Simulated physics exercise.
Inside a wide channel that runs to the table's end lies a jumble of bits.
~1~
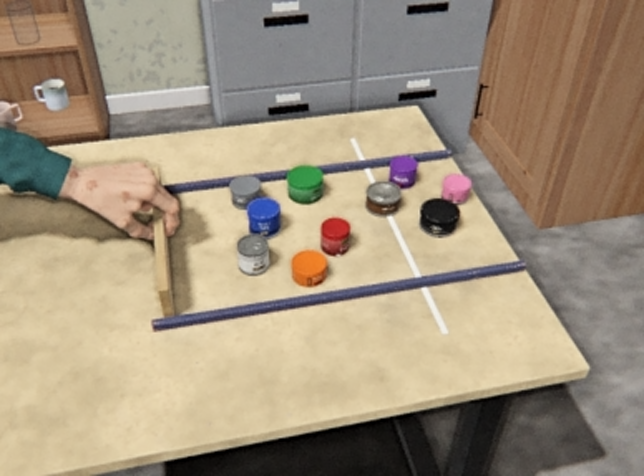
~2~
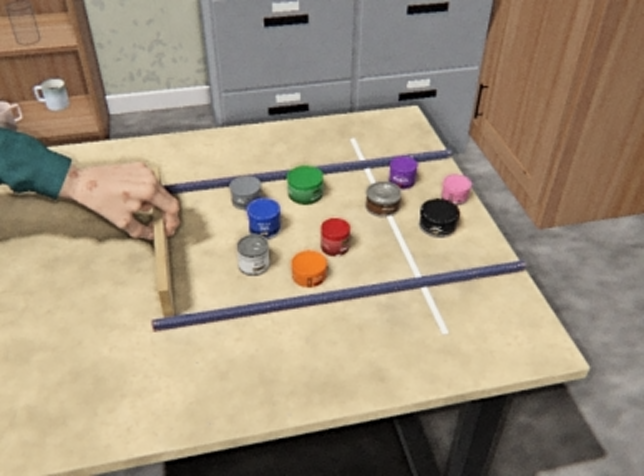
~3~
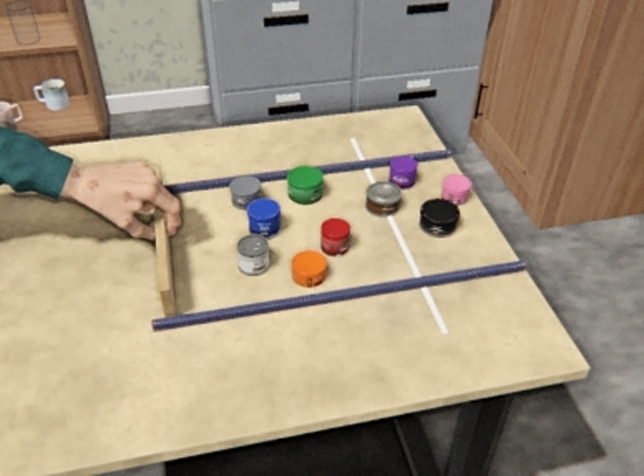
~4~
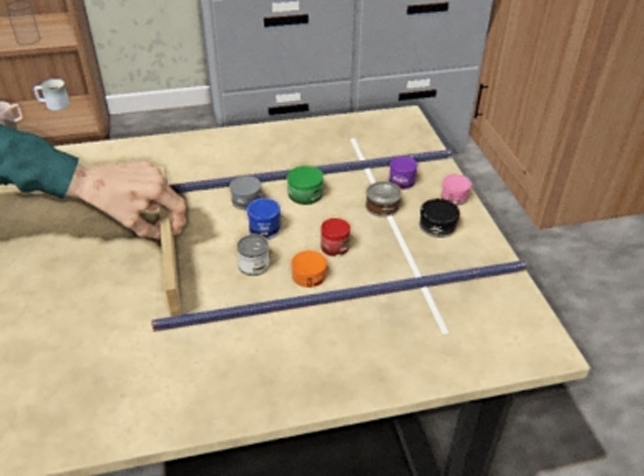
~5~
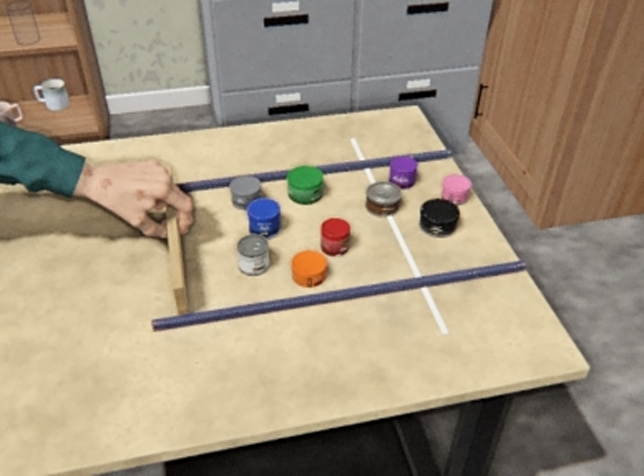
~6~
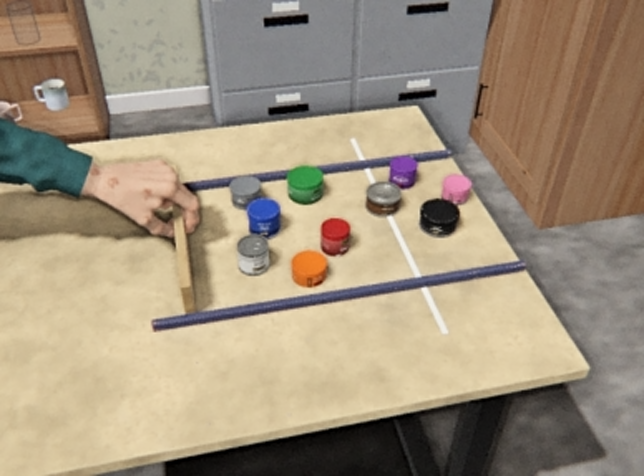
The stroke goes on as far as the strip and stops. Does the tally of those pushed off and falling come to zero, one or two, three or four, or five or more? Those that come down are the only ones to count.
Nothing slips off.
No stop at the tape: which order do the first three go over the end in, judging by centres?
Order: Purple tub, then pink tin, then black pot.
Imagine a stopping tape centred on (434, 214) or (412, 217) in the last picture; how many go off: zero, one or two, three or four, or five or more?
First spot, 3 or 4; second spot, one or two.
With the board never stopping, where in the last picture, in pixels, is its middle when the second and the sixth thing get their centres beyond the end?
In pixels, around (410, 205) followed by around (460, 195).
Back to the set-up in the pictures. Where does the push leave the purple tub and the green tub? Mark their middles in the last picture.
The purple tub stops around (449, 168); the green tub around (419, 170).
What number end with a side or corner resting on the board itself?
4 of them.
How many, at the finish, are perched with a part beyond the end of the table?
That'd be 0.
Early on, none off yet; pink tin at rest near (456, 190); black pot at rest near (439, 218); purple tub at rest near (403, 173).
Finally, the number that fall off is zero.
